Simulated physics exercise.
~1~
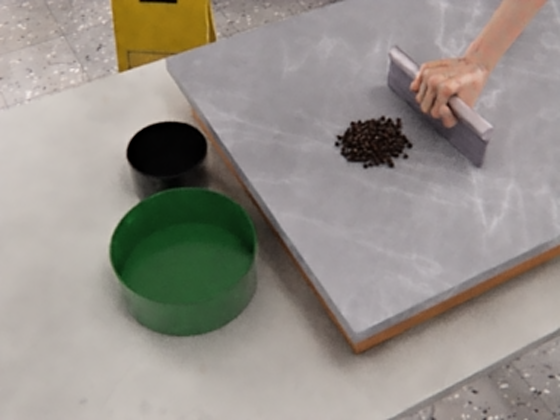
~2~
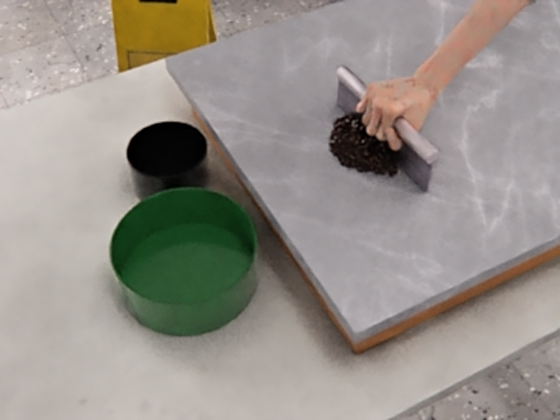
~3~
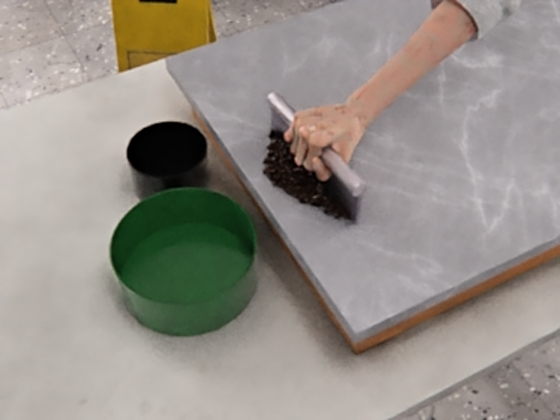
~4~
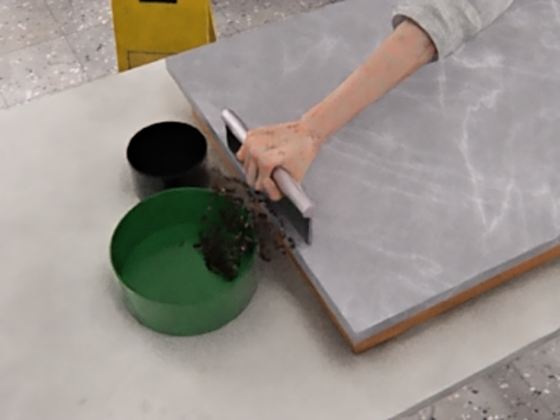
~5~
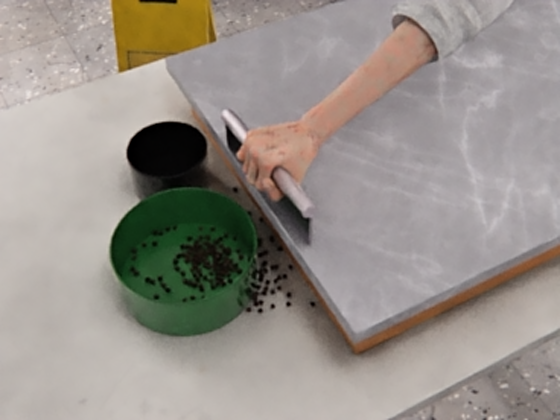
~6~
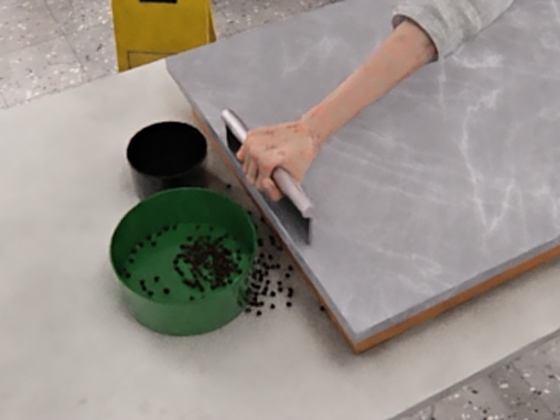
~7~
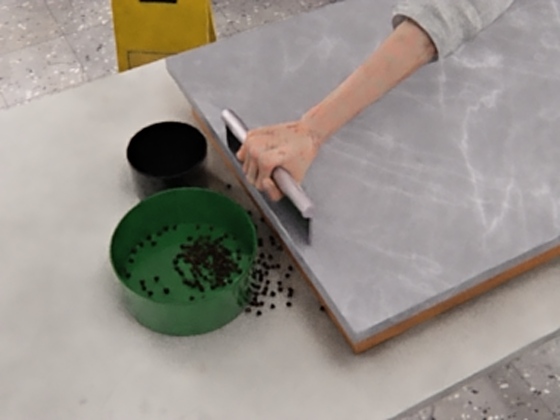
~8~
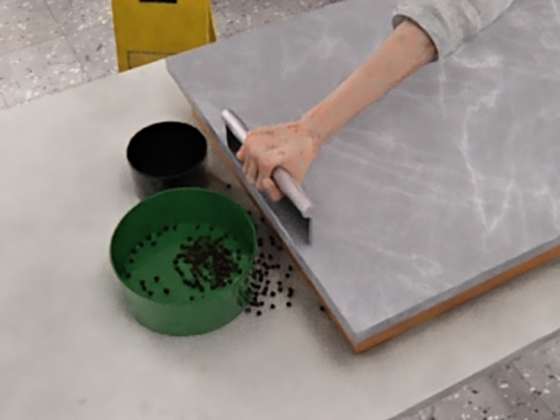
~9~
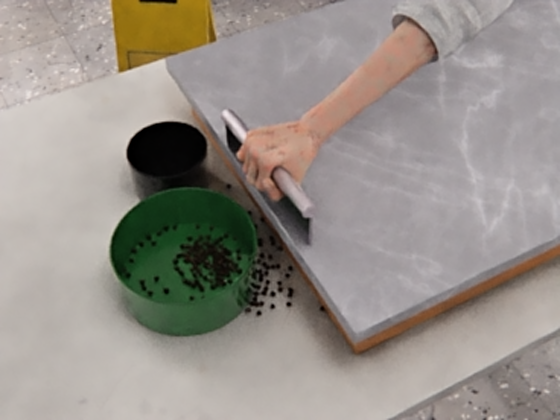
A hand pushed a pile of coffee beans leftward across a gray marble slab with a flat scraper and stopped at the edge, where the beans spilled off, most landing in the green pot and the rest scattering beside it, leaving the black pot empty.
